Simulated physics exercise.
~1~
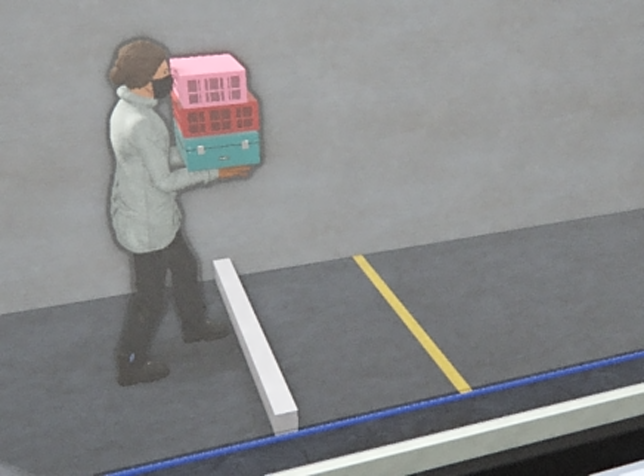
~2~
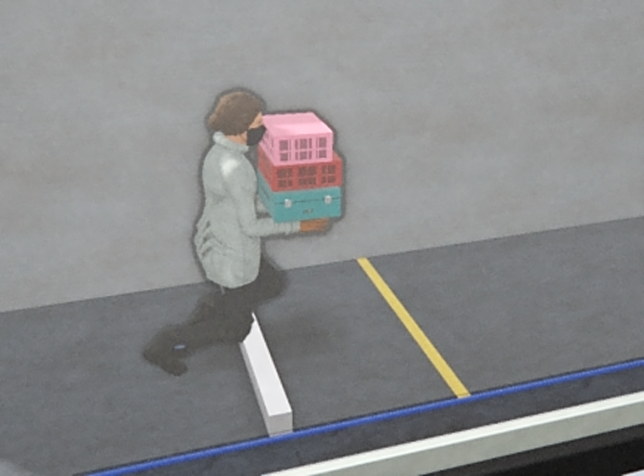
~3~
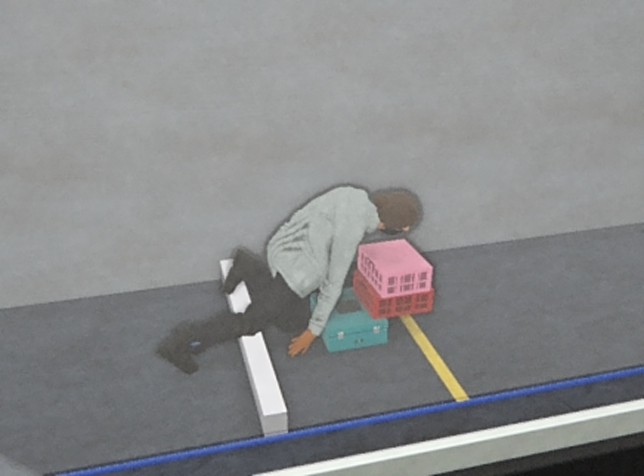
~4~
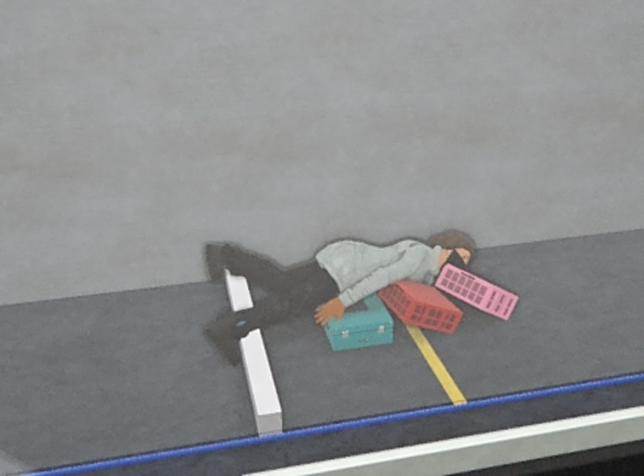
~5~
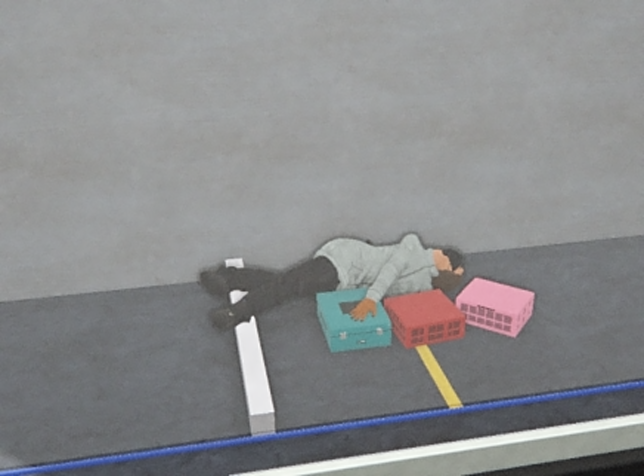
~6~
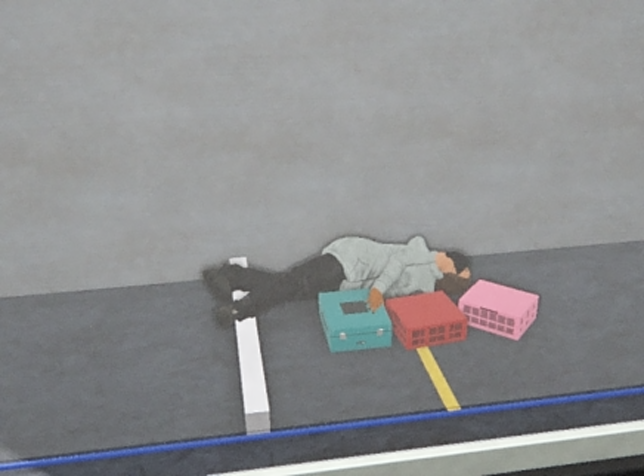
A person carrying three boxes trips over a white rail and falls across the yellow line.
